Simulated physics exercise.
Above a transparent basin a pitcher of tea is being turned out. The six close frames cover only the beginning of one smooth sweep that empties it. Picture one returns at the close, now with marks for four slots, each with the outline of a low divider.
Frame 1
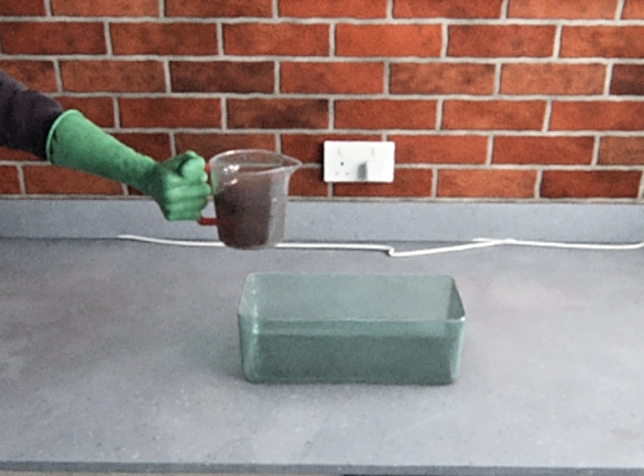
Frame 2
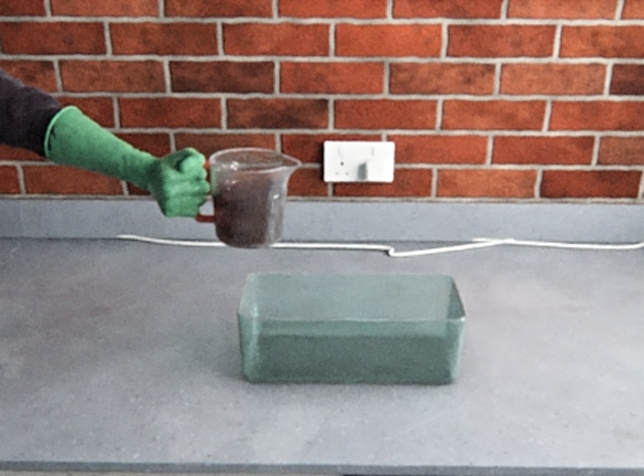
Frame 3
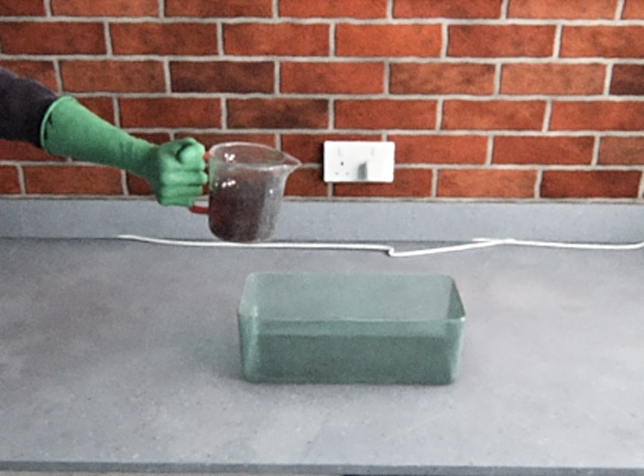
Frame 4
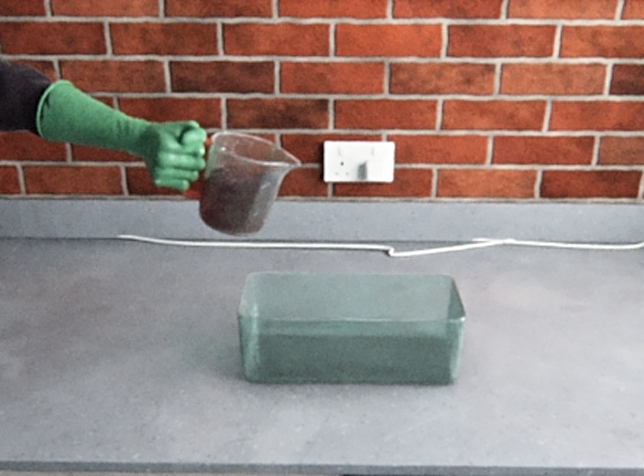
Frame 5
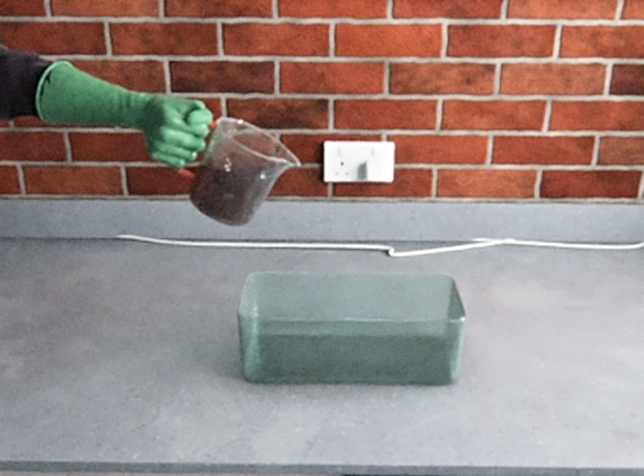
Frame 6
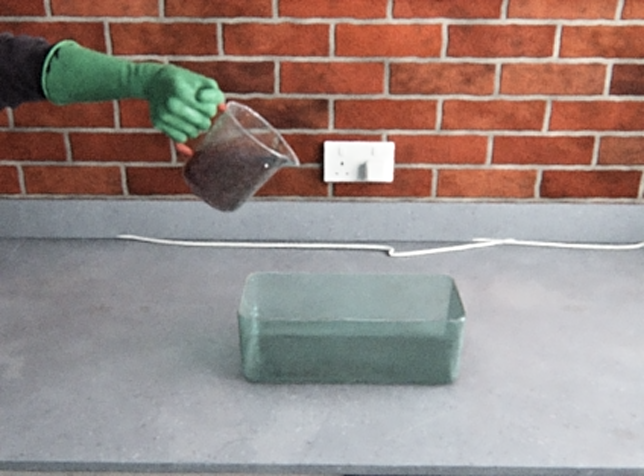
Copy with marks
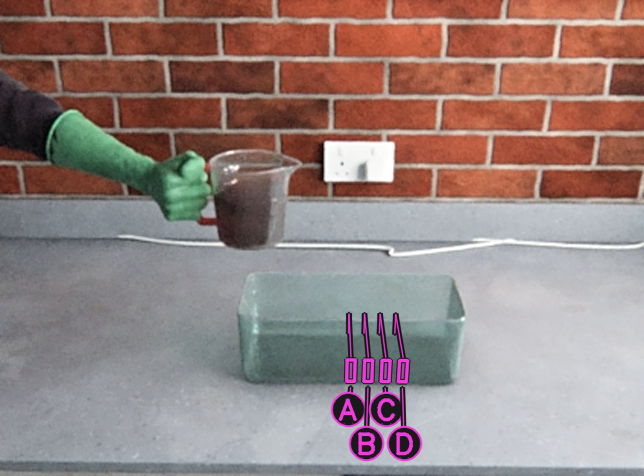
The clip shows a green-gloved hand holding a clear pitcher of dark liquid upright above and to the left of a transparent basin on a grey counter, then steadily tilting it to the right, with no liquid leaving it.
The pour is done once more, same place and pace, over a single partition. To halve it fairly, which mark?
C beats the others.
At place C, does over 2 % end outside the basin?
Yes.
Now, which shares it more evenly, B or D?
B.
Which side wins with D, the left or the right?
More ends on the left.
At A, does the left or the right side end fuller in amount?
More ends on the right.
On the marked copy, A at (350, 387); B at (367, 387); C at (385, 387); D at (402, 387).
Choosing A, about 13 % ends left of the wall and 81 % right of it; 6 % is lost outside.
Choosing B, about 22 % ends left of the wall and 72 % right of it; 7 % is lost outside.
Choosing C, about 53 % ends left of the wall and 42 % right of it; 5 % is lost outside.
Choosing D, about 81 % ends left of the wall and 12 % right of it; 7 % is lost outside.
